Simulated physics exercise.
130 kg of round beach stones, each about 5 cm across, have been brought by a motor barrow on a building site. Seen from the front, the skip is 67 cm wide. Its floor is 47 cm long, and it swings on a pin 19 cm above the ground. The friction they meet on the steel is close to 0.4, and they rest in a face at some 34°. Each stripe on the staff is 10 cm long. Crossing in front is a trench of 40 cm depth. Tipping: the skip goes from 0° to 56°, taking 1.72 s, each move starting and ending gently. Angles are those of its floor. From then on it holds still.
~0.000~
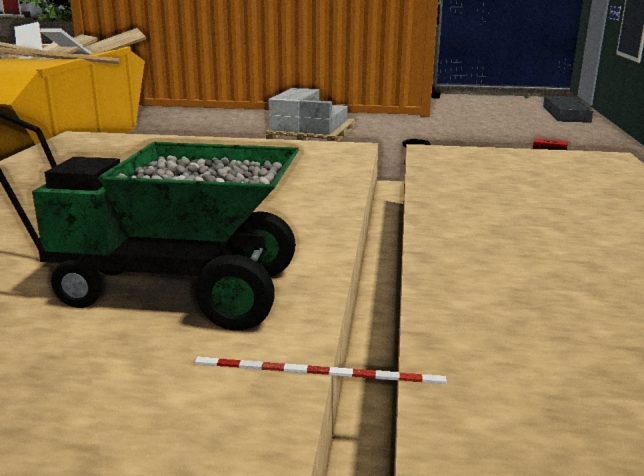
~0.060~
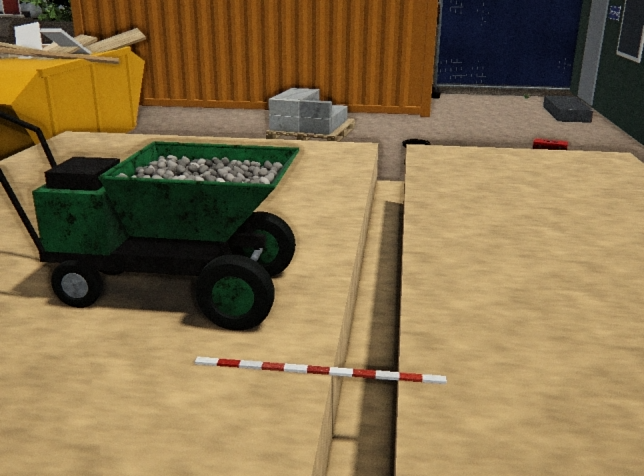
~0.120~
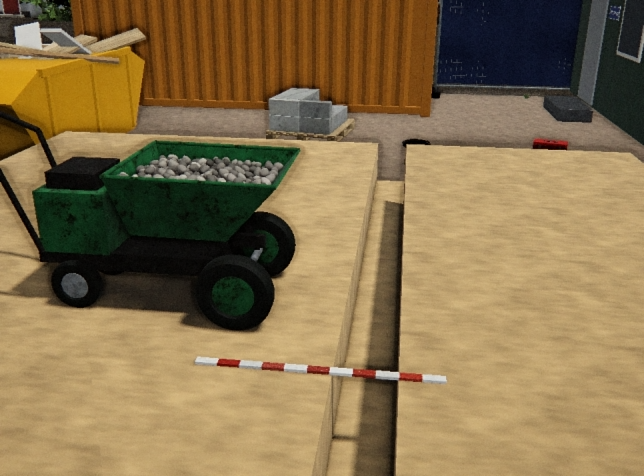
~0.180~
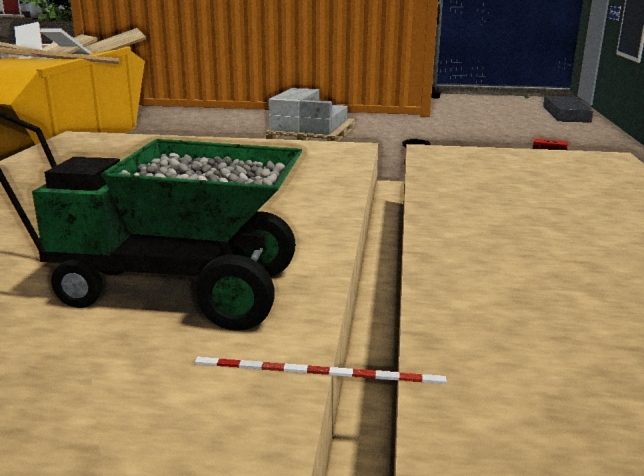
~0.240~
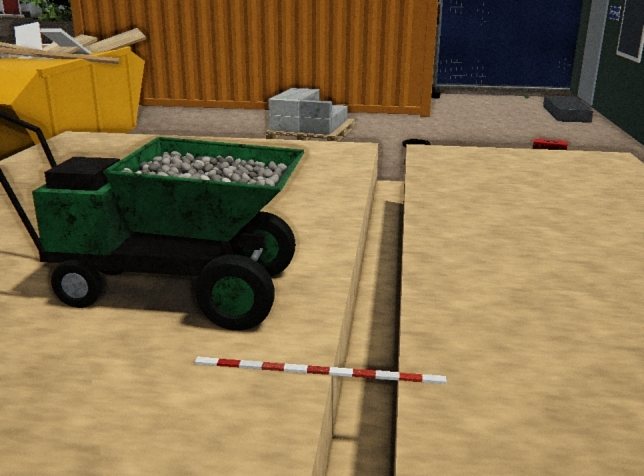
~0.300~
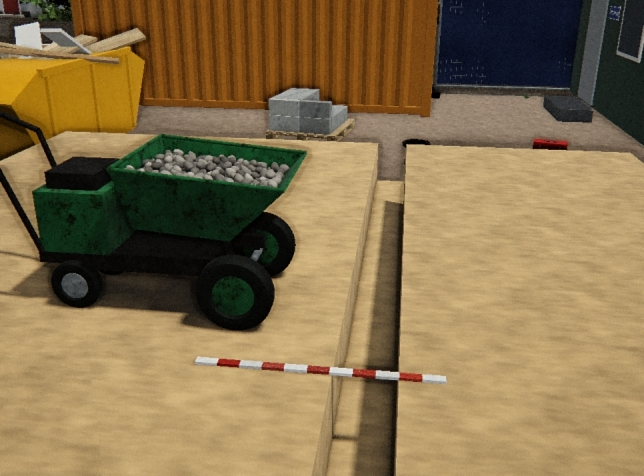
The green skip of a motor barrow, loaded with grey stones, tilts very slightly forward to the right, its rear edge lifting a little, while the wheels stay still on a sandy surface beside a trench and a red-and-white staff.
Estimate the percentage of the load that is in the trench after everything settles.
Roughly 62 per cent of the load.
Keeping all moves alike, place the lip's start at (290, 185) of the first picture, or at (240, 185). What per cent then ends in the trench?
Roughly 45 percent for the first, and 80 percent for the second.
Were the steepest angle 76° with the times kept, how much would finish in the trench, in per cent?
Then about 65 per cent.
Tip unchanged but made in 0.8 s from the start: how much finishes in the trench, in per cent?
Close to 50 percent, then.
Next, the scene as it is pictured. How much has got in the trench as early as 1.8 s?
Something like 15 in a hundred.
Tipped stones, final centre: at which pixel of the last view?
The middle should be near (381, 358).
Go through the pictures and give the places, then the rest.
In the first frame, the skip is at 0°, its lip at (274, 187); the top of the load is at (199, 167).
The second frame shows lip at (275, 187), floor tilted 0°, highest stones at (199, 167); the stones move at 0.1 m/s on average.
The third frame shows lip at (276, 187), floor tilted 1°, highest stones at (200, 166); the stones move at 0.1 m/s on average.
The fourth frame shows lip at (278, 188), floor tilted 2°, highest stones at (193, 164); the stones move at 0.2 m/s on average.
The fifth frame shows lip at (281, 189), floor tilted 3°, highest stones at (195, 163); the stones move at 0.2 m/s on average.
The sixth frame shows lip at (284, 191), floor tilted 5°, highest stones at (191, 161); the stones move at 0.2 m/s on average.
After 1.3 s the floor is at 47°; 100 % in the skip; the foremost stones are at (346, 233).
After 1.8 s the floor is at 56°; 79 % in the skip, 17 % in the trench, 4 % past the trench; the foremost stones are at (432, 319).
After 2.2 s the floor is at 56°; 53 % in the skip, 29 % in the trench, 17 % past the trench; the foremost stones are at (485, 325).
After 4.1 s the floor is at 56°; 18 % in the skip, 62 % in the trench, 20 % past the trench; the foremost stones are at (519, 323).
